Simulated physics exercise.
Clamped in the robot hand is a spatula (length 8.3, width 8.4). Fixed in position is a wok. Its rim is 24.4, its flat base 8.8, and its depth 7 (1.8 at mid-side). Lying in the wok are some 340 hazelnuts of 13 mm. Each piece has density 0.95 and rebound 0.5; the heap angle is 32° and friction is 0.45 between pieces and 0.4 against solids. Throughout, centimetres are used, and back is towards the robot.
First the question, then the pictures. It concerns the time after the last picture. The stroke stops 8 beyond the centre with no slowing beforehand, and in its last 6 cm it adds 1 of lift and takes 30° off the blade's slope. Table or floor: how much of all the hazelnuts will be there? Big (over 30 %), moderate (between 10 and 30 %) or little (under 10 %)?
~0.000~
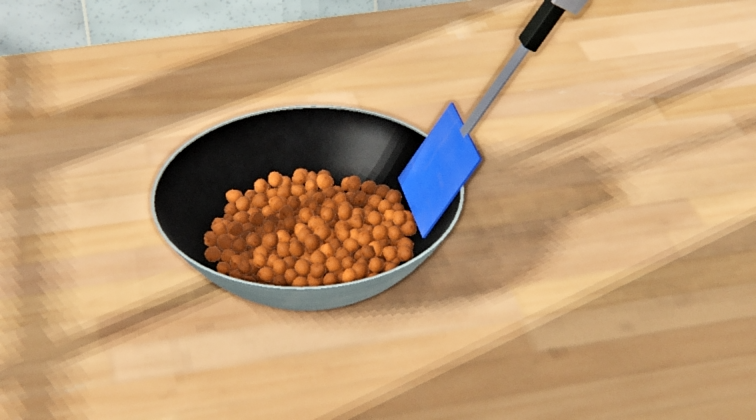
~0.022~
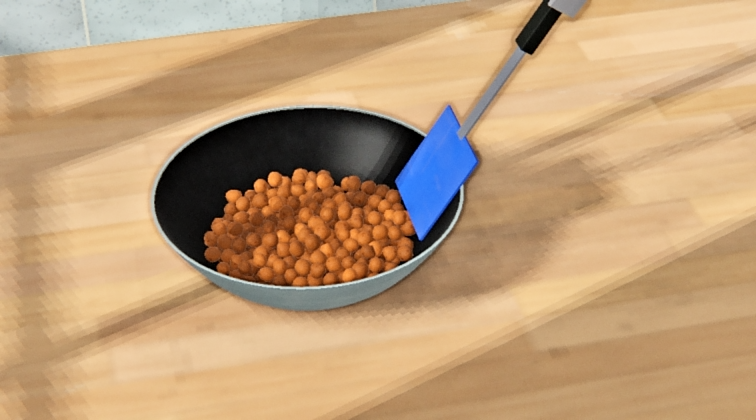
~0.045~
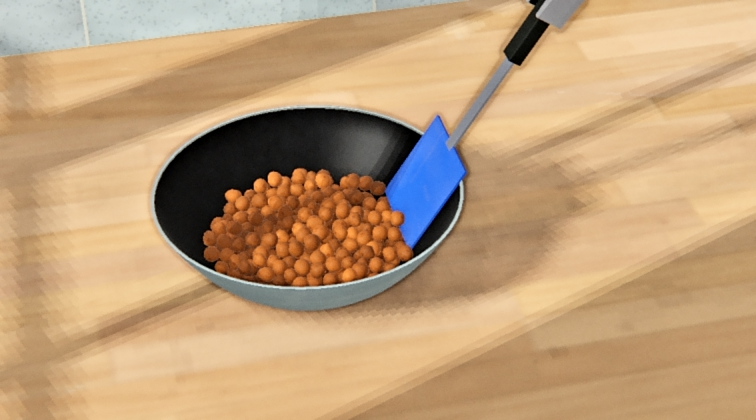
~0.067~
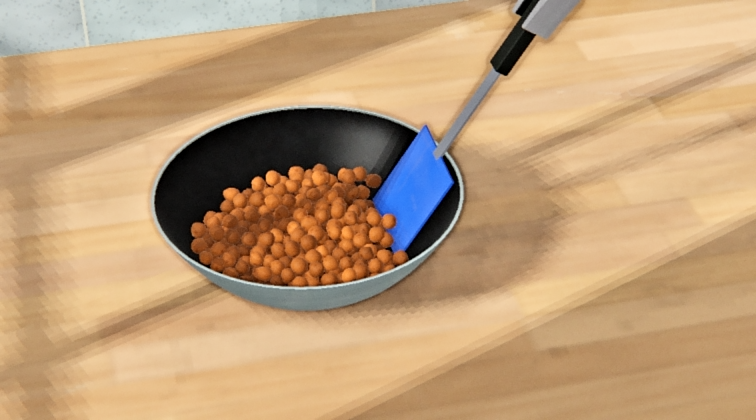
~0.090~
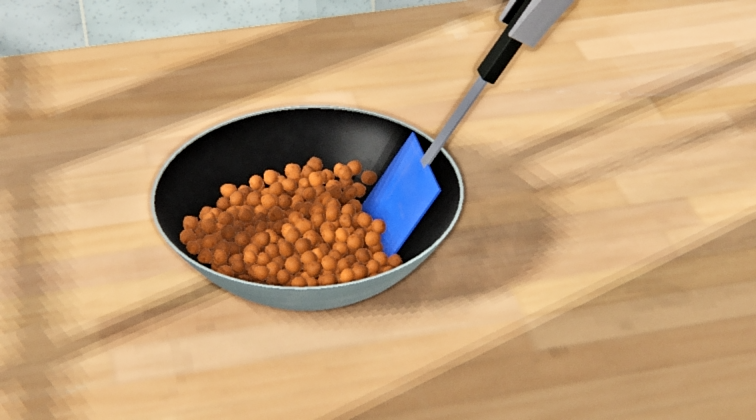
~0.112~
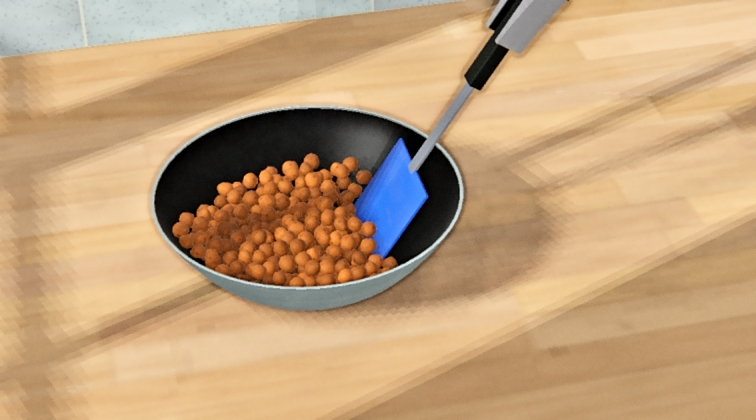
The share is moderate.
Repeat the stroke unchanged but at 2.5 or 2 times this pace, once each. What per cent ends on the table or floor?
Some 45 and 40 per cent.
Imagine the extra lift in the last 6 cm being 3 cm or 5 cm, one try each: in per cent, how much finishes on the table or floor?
Estimates, in order: 20 % then 25 %.
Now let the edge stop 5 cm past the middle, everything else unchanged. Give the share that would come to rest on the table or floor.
It would come to roughly 5 percent.
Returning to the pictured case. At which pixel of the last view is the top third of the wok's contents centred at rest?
Approximately at pixel (202, 216).
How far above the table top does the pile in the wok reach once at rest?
Some 9.0 cm above the table.
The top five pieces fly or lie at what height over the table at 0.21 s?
They are around 8 cm up.
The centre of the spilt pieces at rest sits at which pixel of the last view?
(87, 285), roughly.
By 0.21 s, sloping 57°, highest piece 8 above the table; 345 in the wok.
By 0.31 s, sloping 43°, highest piece 9 above the table; 338 in the wok, 7 on the blade or in flight.
By 0.56 s, sloping 27°, highest piece 9 above the table; 277 in the wok, 65 on the table or floor, 3 on the blade or in flight.
By 1.61 s, sloping 27°, highest piece 8 above the table; 275 in the wok, 70 on the table or floor.
Final count, 275 in the wok, 70 on the table or floor. That is 20 % on the table or floor.
